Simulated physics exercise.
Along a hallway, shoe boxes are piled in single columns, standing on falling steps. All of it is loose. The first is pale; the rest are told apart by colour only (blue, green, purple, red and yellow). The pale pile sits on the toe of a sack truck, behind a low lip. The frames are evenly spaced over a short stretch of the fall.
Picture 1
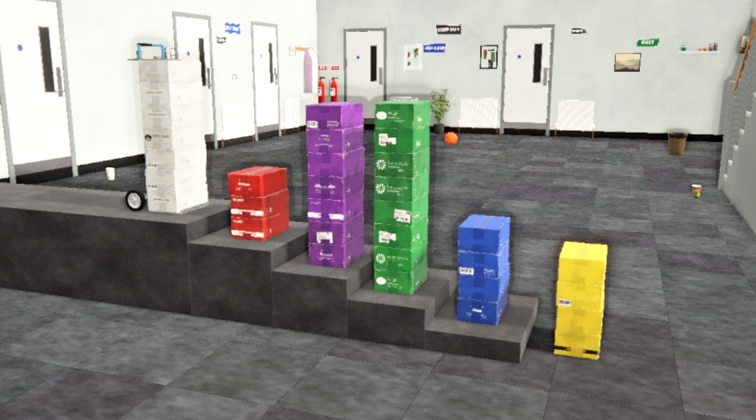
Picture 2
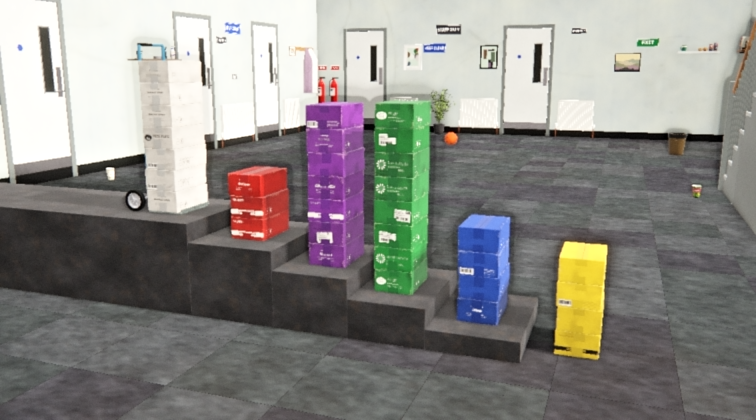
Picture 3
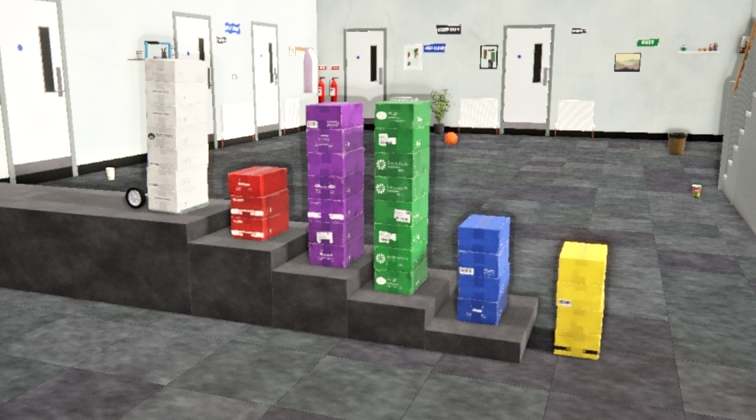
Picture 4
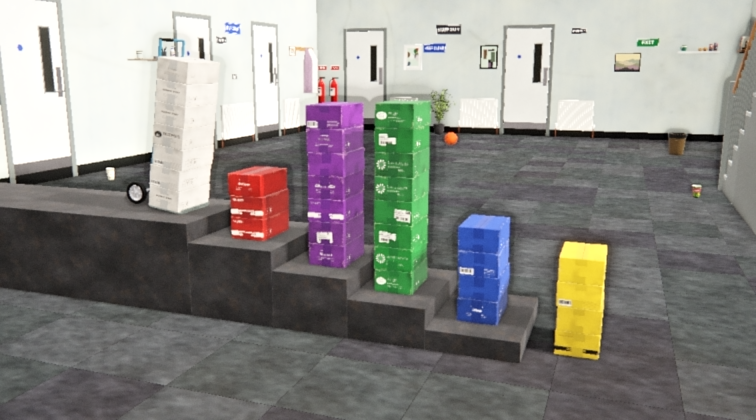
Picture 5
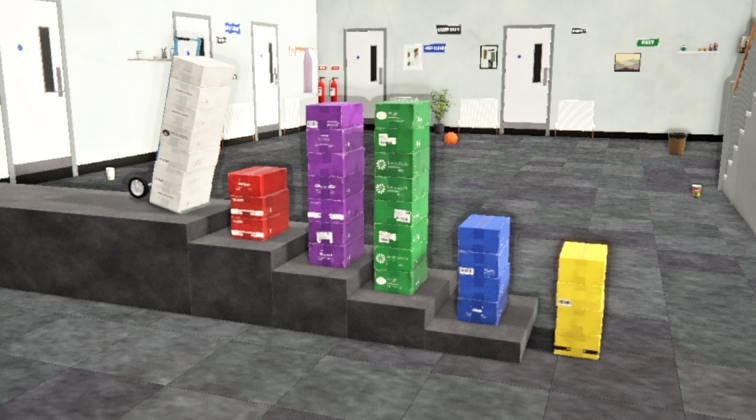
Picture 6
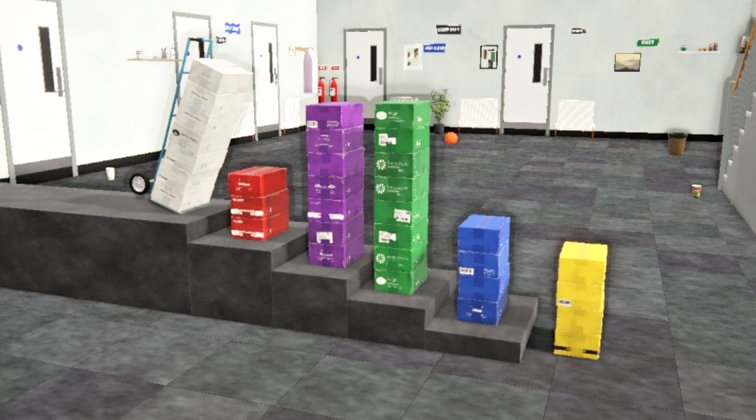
Tall stack of pale boxes on a sack truck slowly tilting right beside a shorter red stack, other coloured stacks standing still.
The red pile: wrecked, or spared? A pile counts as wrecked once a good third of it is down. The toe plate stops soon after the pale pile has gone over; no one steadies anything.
In the end the red column mostly stays up.
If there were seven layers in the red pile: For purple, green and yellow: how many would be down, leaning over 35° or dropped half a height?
Purple 7, green 7, yellow 4.
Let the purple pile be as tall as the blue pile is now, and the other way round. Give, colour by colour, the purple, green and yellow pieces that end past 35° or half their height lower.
Down at the end: Purple 0, green 0, yellow 0.
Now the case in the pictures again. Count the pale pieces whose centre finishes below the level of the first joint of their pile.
The count is 4.
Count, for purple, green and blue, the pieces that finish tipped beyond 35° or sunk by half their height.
Pile by pile, purple 0, green 0, blue 0.
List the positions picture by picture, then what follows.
In the first frame (places mark the middle of the side facing us), truck frame level; top red box (244, 186); top purple box (323, 117); the rest undisturbed.
Truck frame level; top red box (244, 186), in the second frame.
Truck frame rocked barely, top of the pale pile leaning barely; top red box (244, 186); the rest undisturbed, in the third frame.
Truck frame rocked a little, top of the pale pile leaning a little; top red box (244, 186); the rest undisturbed, in the fourth frame.
Truck frame rocked clearly, top of the pale pile leaning clearly; top red box (244, 186); the rest undisturbed, in the fifth frame.
Truck frame (182, 72) rocked clearly, top of the pale pile leaning clearly; top red box (244, 186); top green box (394, 116); the rest undisturbed, in the sixth frame.
Soon after the last picture, 7 of the pale pile down; none of the 3 red boxes down (0 of 26 in all colours); top red box unmoved.
A little later, 7 of the pale pile down; none of the 3 red boxes down (0 of 26 in all colours); top red box shifted a little; top purple box shifted a little.
At rest, 7 of the pale pile down; none of the 3 red boxes down (0 of 26 in all colours); top red box shifted a little; top purple box shifted a little. As the last picture would show them, middles, top red box near (261, 182), top purple box near (339, 115).
